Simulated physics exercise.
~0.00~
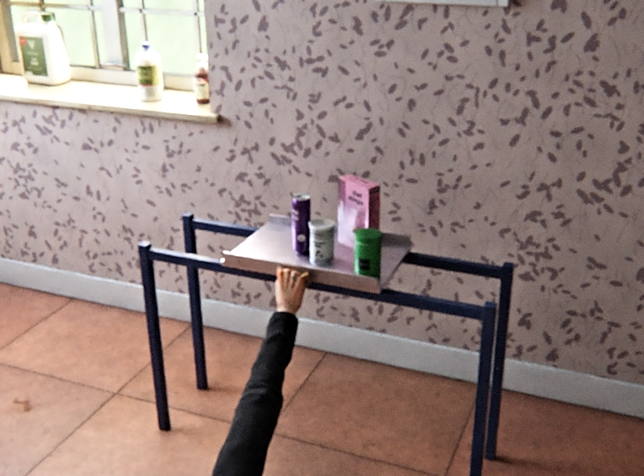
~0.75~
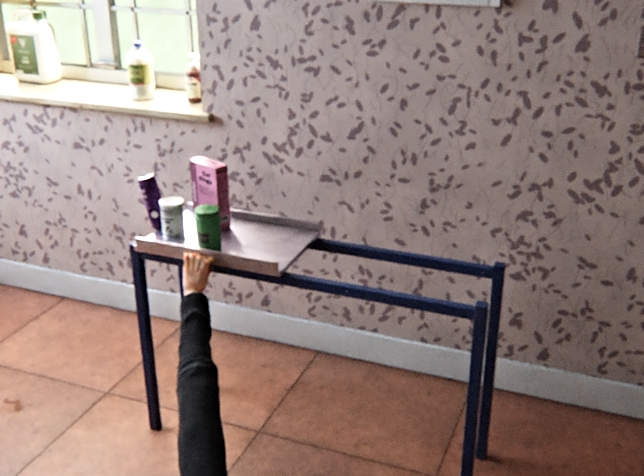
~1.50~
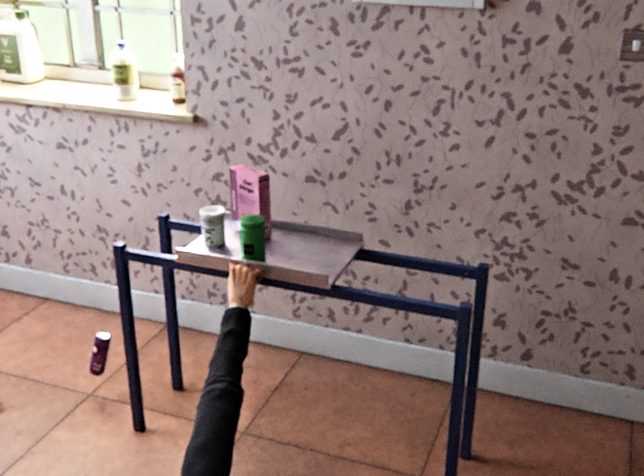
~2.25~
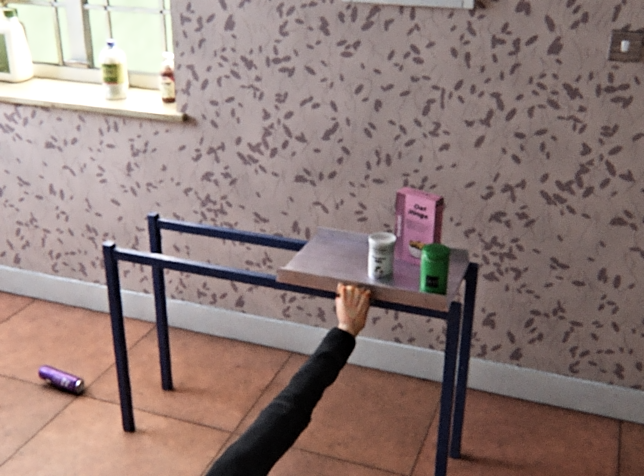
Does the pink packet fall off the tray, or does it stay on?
The pink packet stays on the tray, still standing upright when the tray reaches the right end.
